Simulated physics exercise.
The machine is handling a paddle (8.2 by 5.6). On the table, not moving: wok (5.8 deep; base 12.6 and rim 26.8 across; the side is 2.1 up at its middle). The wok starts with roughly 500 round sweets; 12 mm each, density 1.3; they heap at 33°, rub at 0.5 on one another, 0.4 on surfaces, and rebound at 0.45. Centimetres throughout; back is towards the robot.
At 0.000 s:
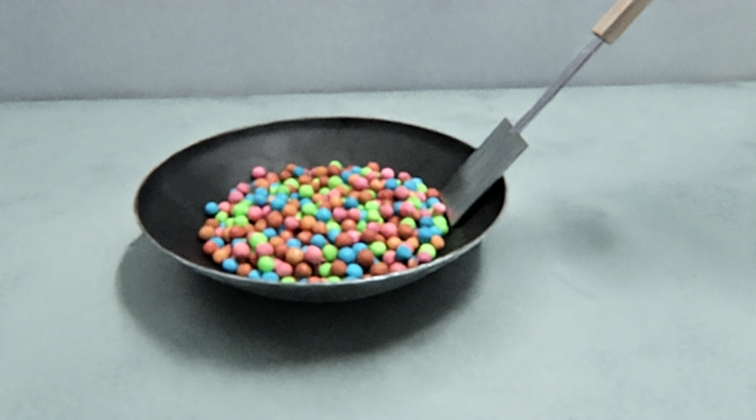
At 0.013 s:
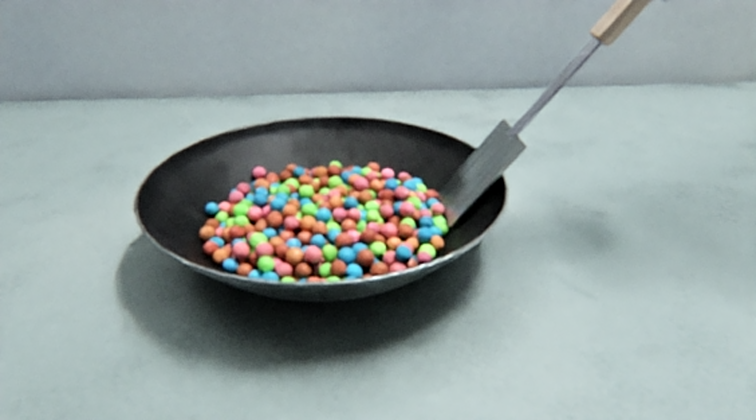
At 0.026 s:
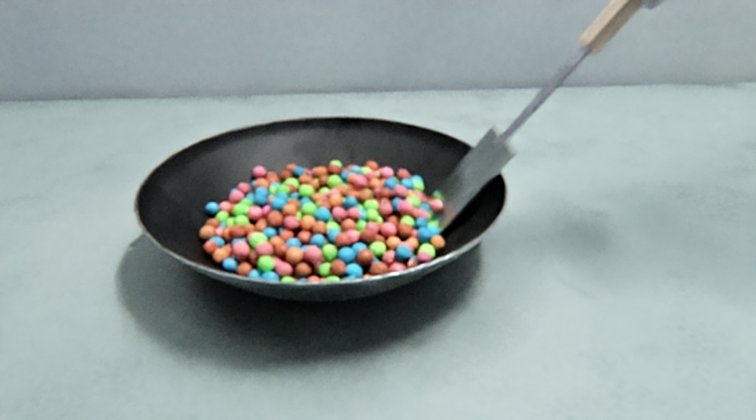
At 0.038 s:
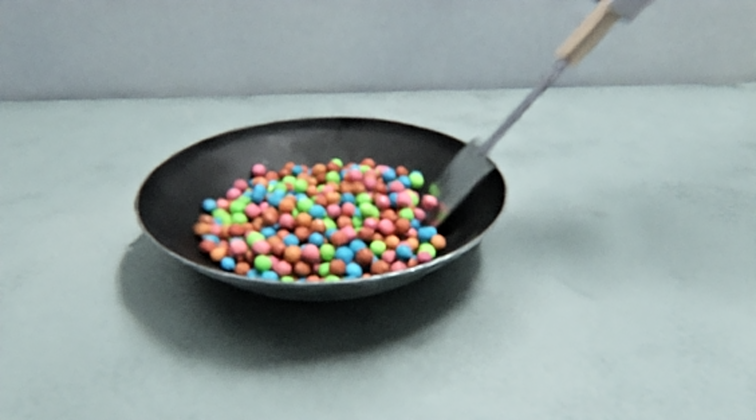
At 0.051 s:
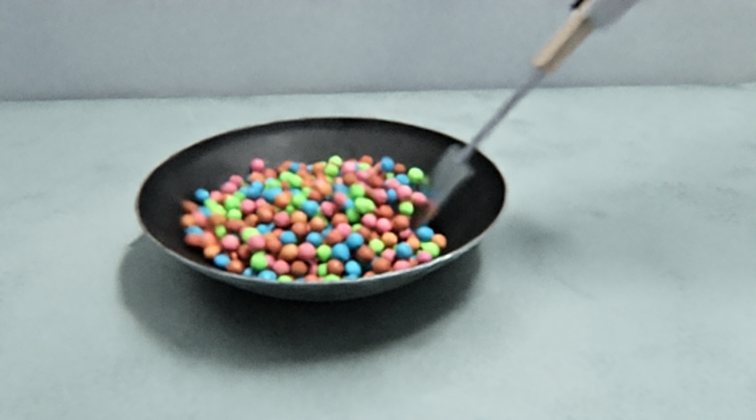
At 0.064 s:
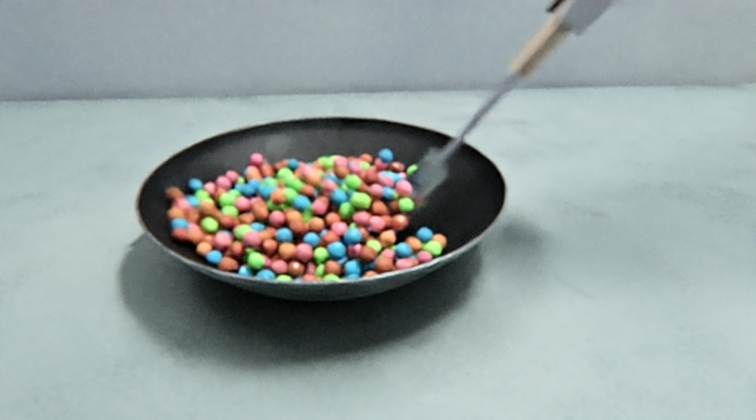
A metal paddle with a wooden handle rested at the right side of a dark wok, then pushed inward, shoving the colorful little balls to the left and heaping them slightly.
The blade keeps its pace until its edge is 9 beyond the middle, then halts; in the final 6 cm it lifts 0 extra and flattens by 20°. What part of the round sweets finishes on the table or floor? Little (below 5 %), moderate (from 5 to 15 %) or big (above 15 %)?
Answer: Big; above 15 % of the round sweets finish on the table or floor.
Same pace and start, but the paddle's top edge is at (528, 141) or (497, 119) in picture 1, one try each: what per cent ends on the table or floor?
About 20 and 30 per cent.
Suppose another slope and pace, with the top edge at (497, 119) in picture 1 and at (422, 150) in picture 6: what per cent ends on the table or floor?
Some 25 per cent.
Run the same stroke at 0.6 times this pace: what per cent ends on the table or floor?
Some 15 per cent.
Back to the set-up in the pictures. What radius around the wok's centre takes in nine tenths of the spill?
Some 40 cm.
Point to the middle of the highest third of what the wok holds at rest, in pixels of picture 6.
At about (226, 210).
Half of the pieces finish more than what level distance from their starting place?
About 5 cm.
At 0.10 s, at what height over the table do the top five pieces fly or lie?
Some 7 cm.
After 0.10 s, sloping 52°, highest piece 8 above the table; 495 in the wok.
After 0.13 s, sloping 47°, highest piece 9 above the table; 493 in the wok, 2 on the blade or in flight.
After 0.34 s, sloping 32°, highest piece 11 above the table; 367 in the wok, 76 on the table or floor, 52 on the blade or in flight.
After 1.39 s, sloping 32°, highest piece 7 above the table; 366 in the wok, 129 on the table or floor.
At rest, 366 in the wok, 129 on the table or floor. That is 26 % on the table or floor.
